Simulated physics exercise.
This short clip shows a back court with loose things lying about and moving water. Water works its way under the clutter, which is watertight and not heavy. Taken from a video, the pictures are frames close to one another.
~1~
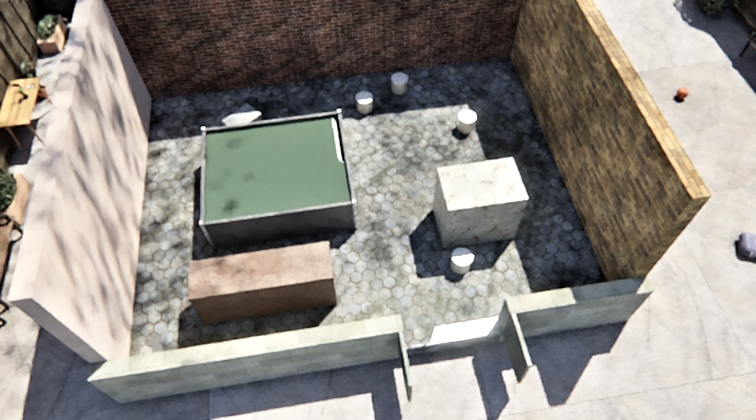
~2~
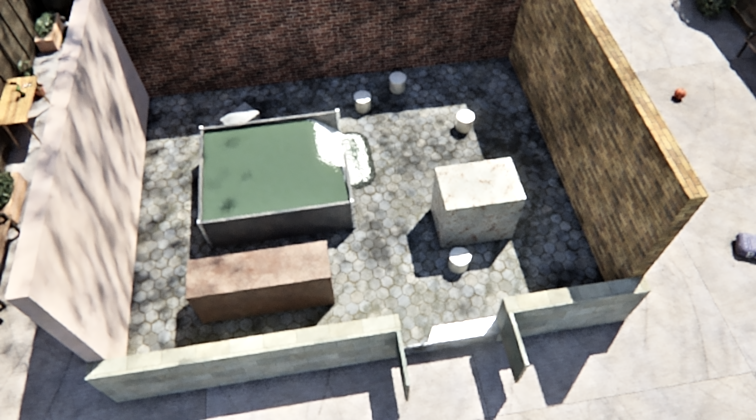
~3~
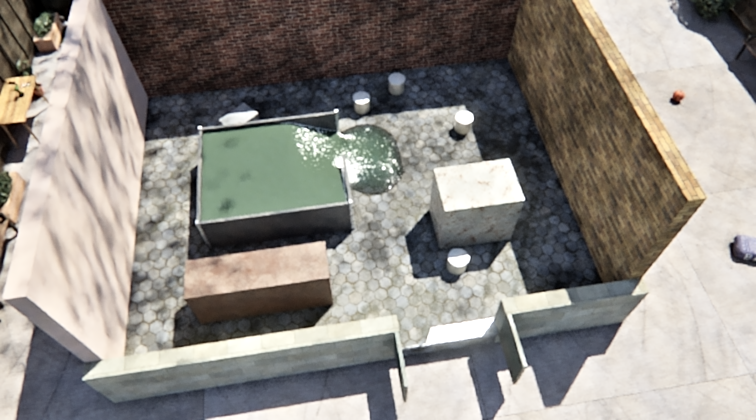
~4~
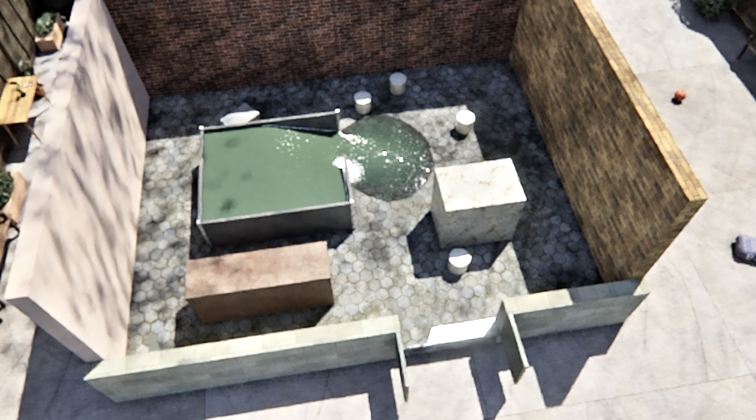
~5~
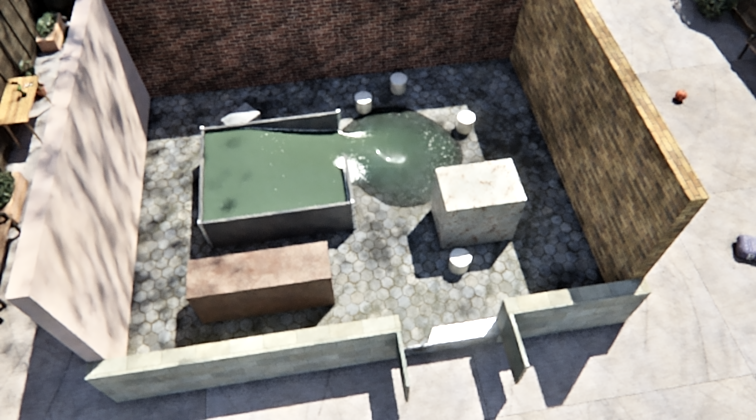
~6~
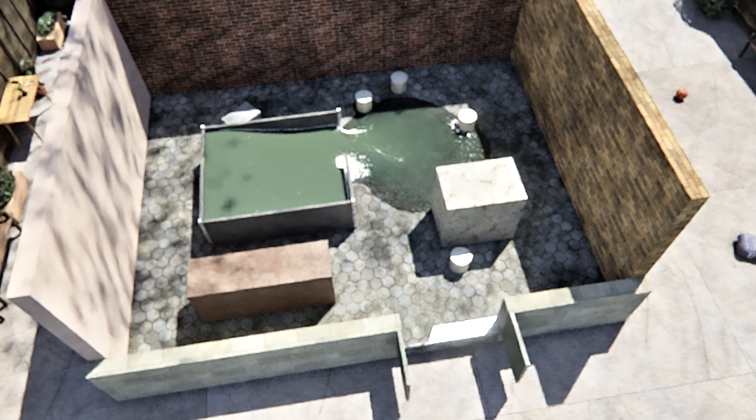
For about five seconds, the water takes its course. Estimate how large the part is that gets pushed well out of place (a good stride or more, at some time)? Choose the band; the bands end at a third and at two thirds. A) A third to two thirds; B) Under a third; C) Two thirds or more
The answer is A.
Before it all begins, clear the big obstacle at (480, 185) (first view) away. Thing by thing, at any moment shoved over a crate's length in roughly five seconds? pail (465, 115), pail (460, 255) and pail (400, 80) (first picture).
Okay, so the first was pushed clear, the second stayed in place, and the third was pushed clear.
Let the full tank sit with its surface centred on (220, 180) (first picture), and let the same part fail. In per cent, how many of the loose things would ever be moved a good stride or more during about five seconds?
The share comes to close to 60 percent.
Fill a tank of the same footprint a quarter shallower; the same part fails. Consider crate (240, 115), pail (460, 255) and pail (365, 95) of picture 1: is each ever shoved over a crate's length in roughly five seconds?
In the order asked: Below that distance, below that distance and below that distance.
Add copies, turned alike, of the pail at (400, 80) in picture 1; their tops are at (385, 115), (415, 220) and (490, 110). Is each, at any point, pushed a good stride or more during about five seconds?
Copy by copy, in order: Relocated, largely stays, relocated.
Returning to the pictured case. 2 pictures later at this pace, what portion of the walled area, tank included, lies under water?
I make it 30 per cent.
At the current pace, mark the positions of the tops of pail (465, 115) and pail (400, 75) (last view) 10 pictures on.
Estimated positions: (516, 80) and (421, 60), approximately.
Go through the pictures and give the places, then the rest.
In the first frame, a pail at (467, 116), on the bottom; a pail at (364, 97), on the bottom; 0 of 5 have shifted.
In the second frame, a pail at (465, 116) rests on the ground; a pail at (362, 97) rests on the ground; 0 of 5 have shifted.
In the third frame, a pail at (464, 117), on the bottom; a pail at (361, 97), on the bottom; 0 of 5 have shifted.
In the fourth frame, a pail at (465, 117), on the bottom; a pail at (363, 97) rests on the ground; 0 of 5 have shifted.
In the fifth frame, a pail at (466, 117) rests on the ground; a pail at (363, 97), on the bottom; 0 of 5 have shifted.
In the sixth frame, a pail at (467, 116), on the bottom; a pail at (364, 96) rests on the ground; 0 of 5 have shifted.
A moment on, 1 of 5 are well off their spots; 0 afloat.
Next, 3 of 5 are well off their spots; 2 afloat.
Later, 3 of 5 are well off their spots; 2 afloat.
In the end, 3 of 5 are well off their spots, and 3 have been at some point; 2 afloat.
